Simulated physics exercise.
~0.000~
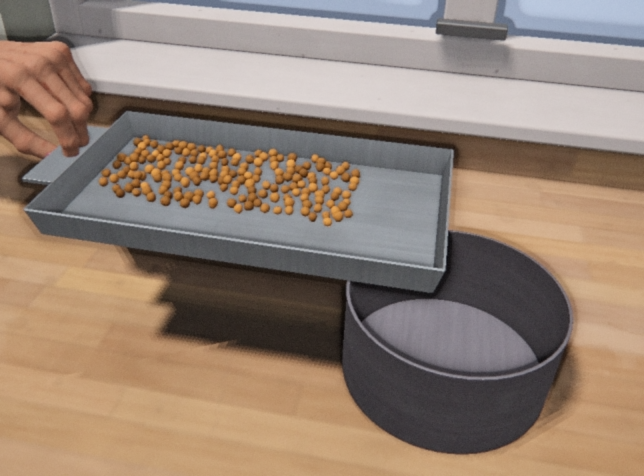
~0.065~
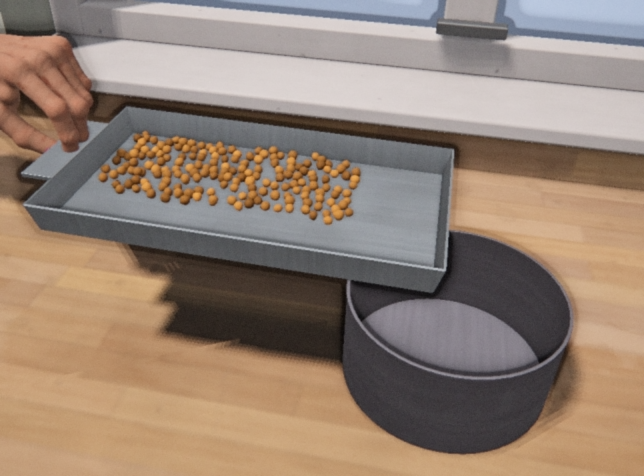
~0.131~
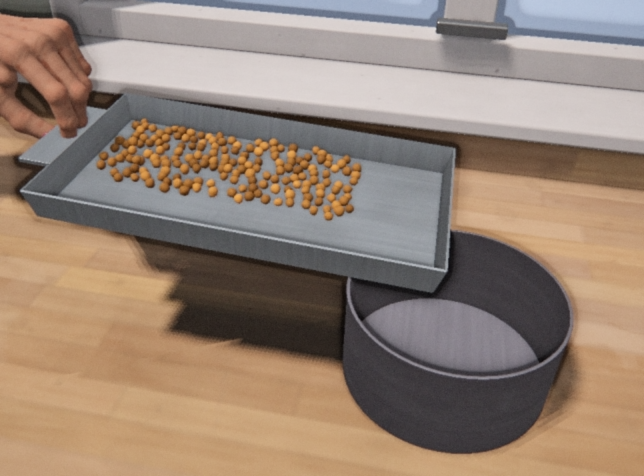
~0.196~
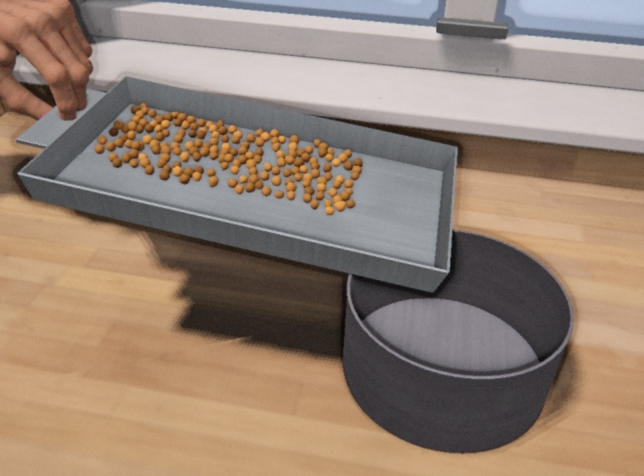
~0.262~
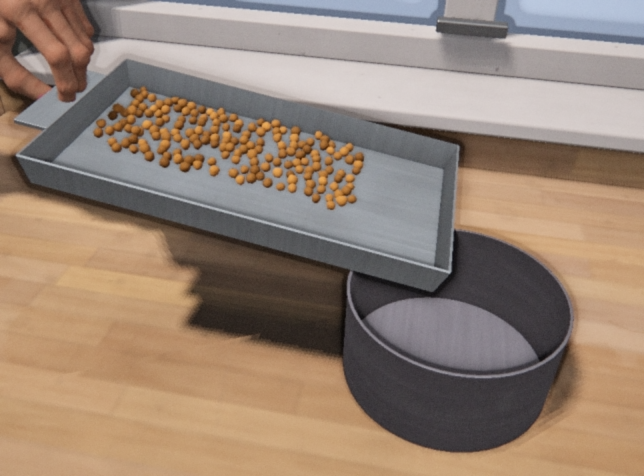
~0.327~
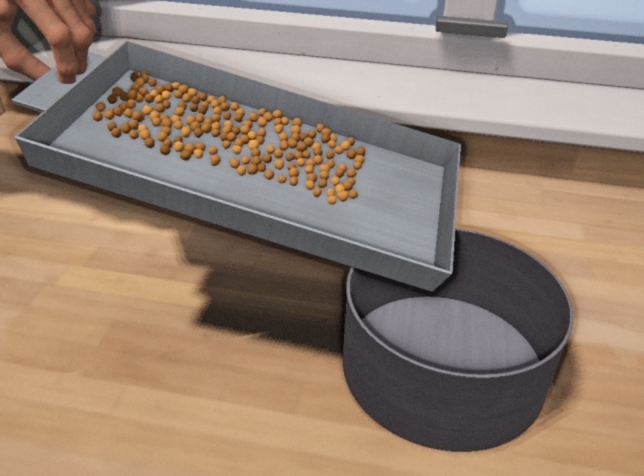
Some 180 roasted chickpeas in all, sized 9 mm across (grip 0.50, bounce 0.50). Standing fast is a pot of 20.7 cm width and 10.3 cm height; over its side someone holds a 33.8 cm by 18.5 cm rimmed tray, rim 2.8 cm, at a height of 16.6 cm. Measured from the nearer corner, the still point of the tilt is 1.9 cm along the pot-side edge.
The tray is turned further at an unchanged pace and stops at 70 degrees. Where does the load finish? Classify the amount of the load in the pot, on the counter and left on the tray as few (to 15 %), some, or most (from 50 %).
Tray: Most. Pot: Few. Counter: Few.
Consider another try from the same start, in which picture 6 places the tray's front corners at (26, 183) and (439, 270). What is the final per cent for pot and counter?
Pot 0; counter 5.
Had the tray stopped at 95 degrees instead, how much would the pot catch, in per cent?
Around 100 per cent, then.
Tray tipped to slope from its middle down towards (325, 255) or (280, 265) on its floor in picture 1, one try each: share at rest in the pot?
Estimate: Some 0 % and some 0 % respectively.
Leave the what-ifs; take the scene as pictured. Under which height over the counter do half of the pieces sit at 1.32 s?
Roughly 20 centimetres, give or take.
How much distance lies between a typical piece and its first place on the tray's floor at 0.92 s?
Around 17 centimetres.
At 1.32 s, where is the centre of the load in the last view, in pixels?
Near (442, 210).
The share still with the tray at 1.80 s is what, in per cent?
I'd say close to 95 per cent.
Then, at 0.92 s, tilt 39 degrees; the tray holds 100 %, the pot 0 %.
Then, at 1.32 s, tilt 57 degrees; the tray holds 95 %, the pot 5 %.
After 1.80 s, tilt 70 degrees; the tray holds 95 %, the pot 5 %.
By 2.1 s all is still; tray 95 %, pot 5 %, counter 0 %.
